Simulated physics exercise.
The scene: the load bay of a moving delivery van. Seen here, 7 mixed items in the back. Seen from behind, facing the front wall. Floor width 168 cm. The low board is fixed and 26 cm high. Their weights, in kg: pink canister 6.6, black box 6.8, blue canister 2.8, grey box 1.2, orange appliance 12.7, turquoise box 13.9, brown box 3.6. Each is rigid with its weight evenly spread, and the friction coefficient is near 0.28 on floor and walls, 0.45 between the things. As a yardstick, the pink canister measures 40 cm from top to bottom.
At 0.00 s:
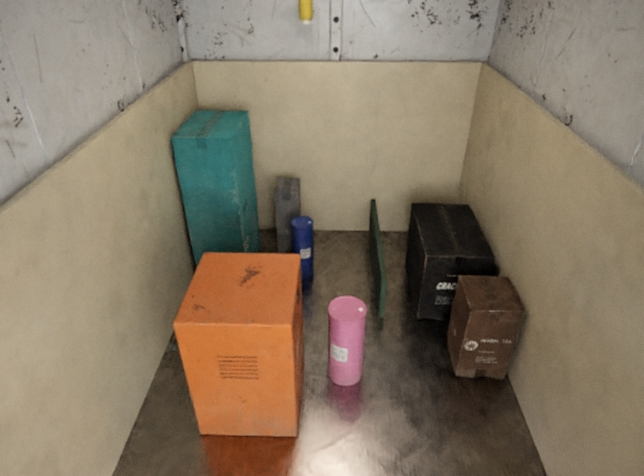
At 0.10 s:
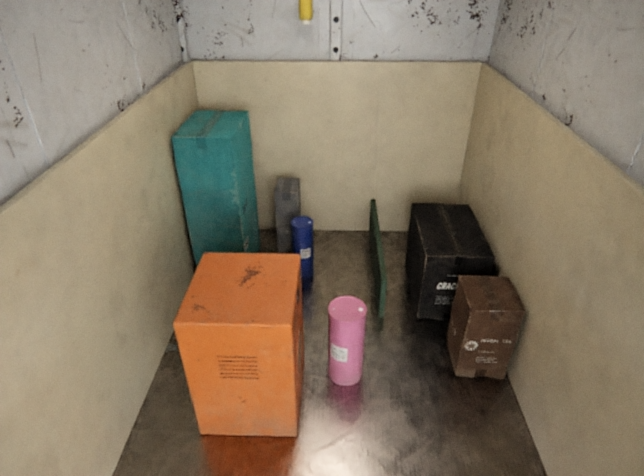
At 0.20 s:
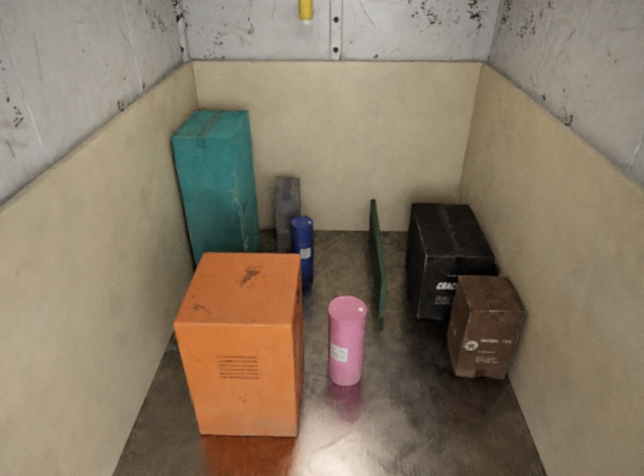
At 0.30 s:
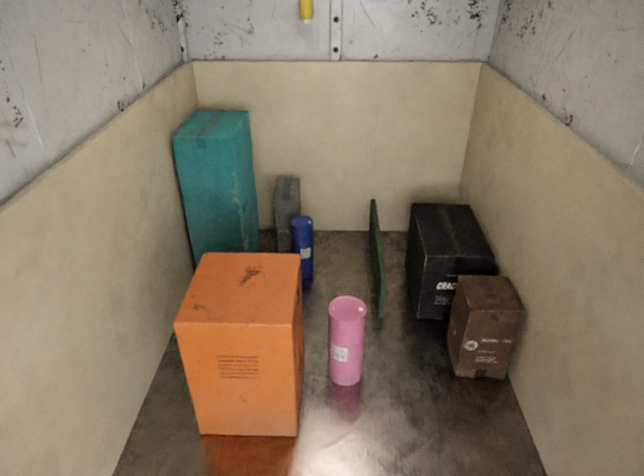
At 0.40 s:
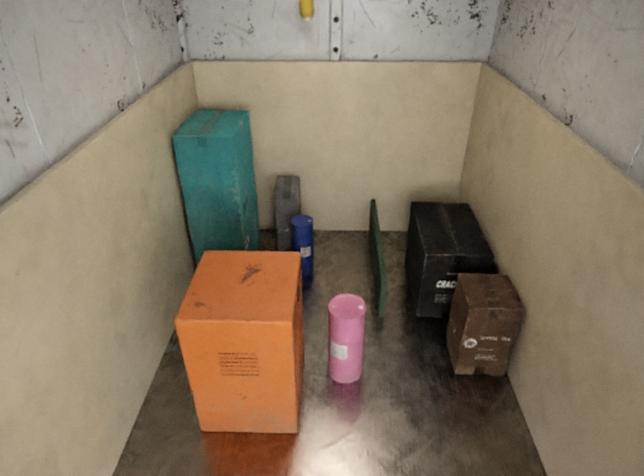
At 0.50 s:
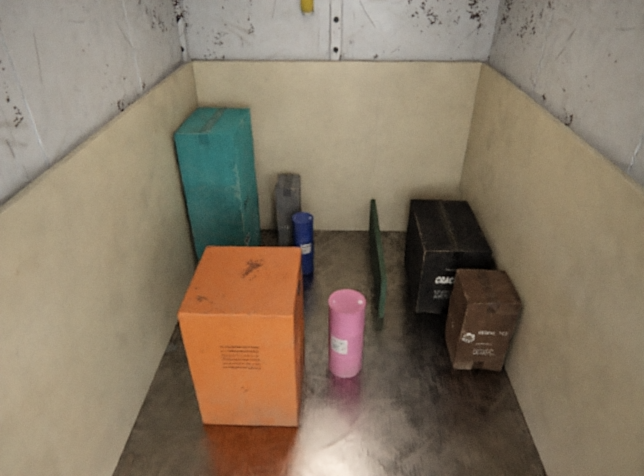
The orange box, pink canister and other loose items sit still at first on the floor of a van's load bay. Then they slide very slightly forward together, toward the front wall, the orange box's shift being the easiest to see, and all stay upright.
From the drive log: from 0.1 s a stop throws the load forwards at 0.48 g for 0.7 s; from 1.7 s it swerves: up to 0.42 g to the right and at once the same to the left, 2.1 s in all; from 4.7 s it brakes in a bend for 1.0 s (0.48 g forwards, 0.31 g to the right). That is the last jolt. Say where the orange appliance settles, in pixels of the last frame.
The orange appliance comes to rest near (311, 221).
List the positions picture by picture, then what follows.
In the first frame, steady run; orange appliance (250, 344); pink canister (346, 342).
In the second frame, steady run; blue canister (303, 248); grey box (289, 218).
In the third frame, load feels 0.21 g forwards; turquoise box (223, 199); brown box (482, 327).
In the fourth frame, load feels 0.41 g forwards; pink canister (346, 342); black box (444, 260).
In the fifth frame, load feels 0.48 g forwards; blue canister (303, 247); grey box (289, 217).
In the sixth frame, load feels 0.48 g forwards; orange appliance (252, 336) shifted 5 cm; turquoise box (224, 195) shifted 5 cm.
Around 2.30 s, load feels 0.36 g right; orange appliance shifted 26 cm near (264, 303); brown box shifted 27 cm; black box shifted 26 cm.
Around 5.20 s, load feels 0.48 g forwards, 0.31 g right; orange appliance shifted 39 cm near (279, 286); brown box shifted 39 cm; pink canister shifted 39 cm.
Finally (6.3 s), not toppled but over 15 cm from the start, pink canister, black box, blue canister, orange appliance, turquoise box and brown box; the last one still in place (within 15 cm). In the last view, orange appliance near (311, 221).
